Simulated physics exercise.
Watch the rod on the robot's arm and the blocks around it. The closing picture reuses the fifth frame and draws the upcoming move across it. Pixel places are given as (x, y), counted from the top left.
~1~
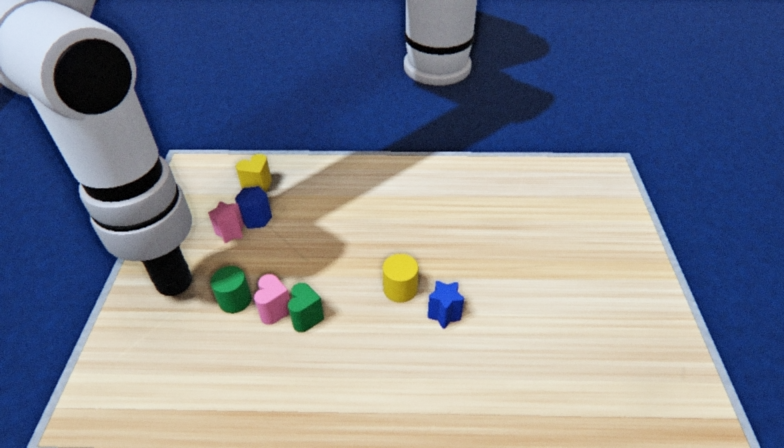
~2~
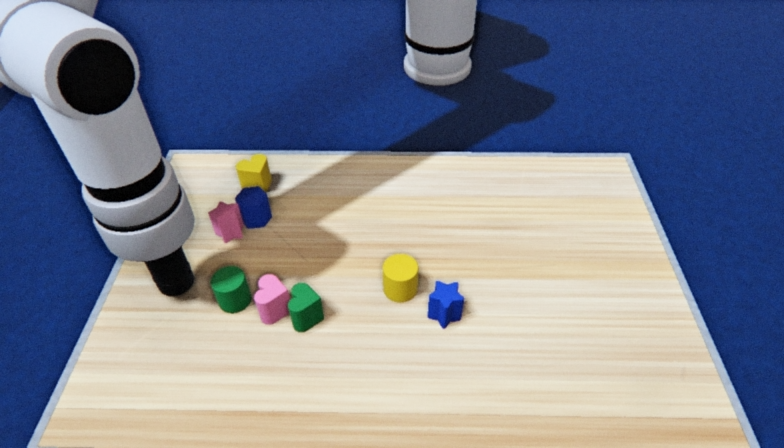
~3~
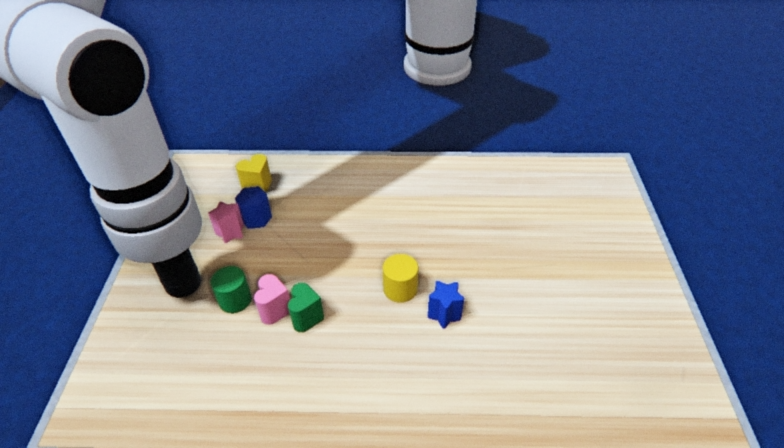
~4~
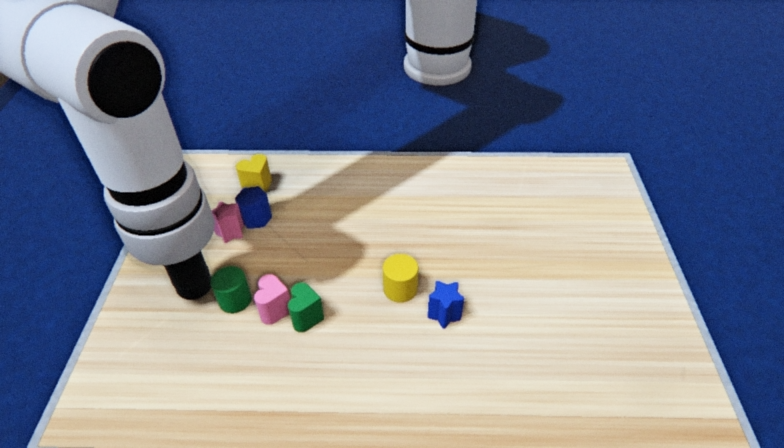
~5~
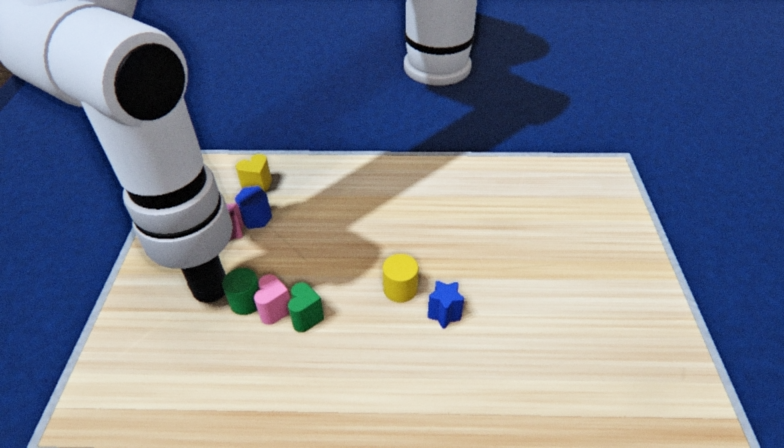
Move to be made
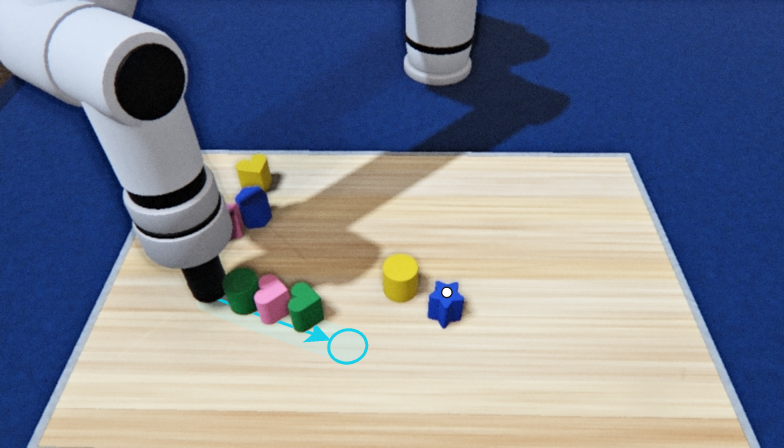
On a wooden board, a robot arm's rod moves right and nudges the green cylinder rightward.
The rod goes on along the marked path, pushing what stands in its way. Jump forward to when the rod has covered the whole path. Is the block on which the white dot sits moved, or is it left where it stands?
Here the block on which the white dot sits moves off its spot.
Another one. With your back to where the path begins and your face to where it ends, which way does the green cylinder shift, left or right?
Sideways shift: Left.
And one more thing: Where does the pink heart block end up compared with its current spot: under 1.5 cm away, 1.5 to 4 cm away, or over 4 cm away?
Final distance: More than 4 cm.
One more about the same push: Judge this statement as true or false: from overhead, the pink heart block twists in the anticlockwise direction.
True.
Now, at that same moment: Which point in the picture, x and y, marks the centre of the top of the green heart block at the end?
Top centre: (430, 293).
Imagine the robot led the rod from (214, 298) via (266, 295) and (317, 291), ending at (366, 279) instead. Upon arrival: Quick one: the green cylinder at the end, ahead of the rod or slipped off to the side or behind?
No longer ahead of the rod.
The line goes straight from (214, 298) to (348, 346); the dot is on the blue star.
What follows on the original path. One third of the way, rod at (254, 306); green cylinder at (286, 291); pink heart block at (314, 295); green heart block at (341, 300).
Two thirds of the way, rod at (300, 322); green cylinder at (334, 302); pink heart block at (363, 298), turned 15° anticlockwise; green heart block at (391, 298).
At the end, rod at (347, 338); green cylinder at (378, 308); pink heart block at (397, 289), turned 55° anticlockwise; green heart block at (430, 293), turned 35° clockwise; blue star at (460, 291), turned 20° anticlockwise.
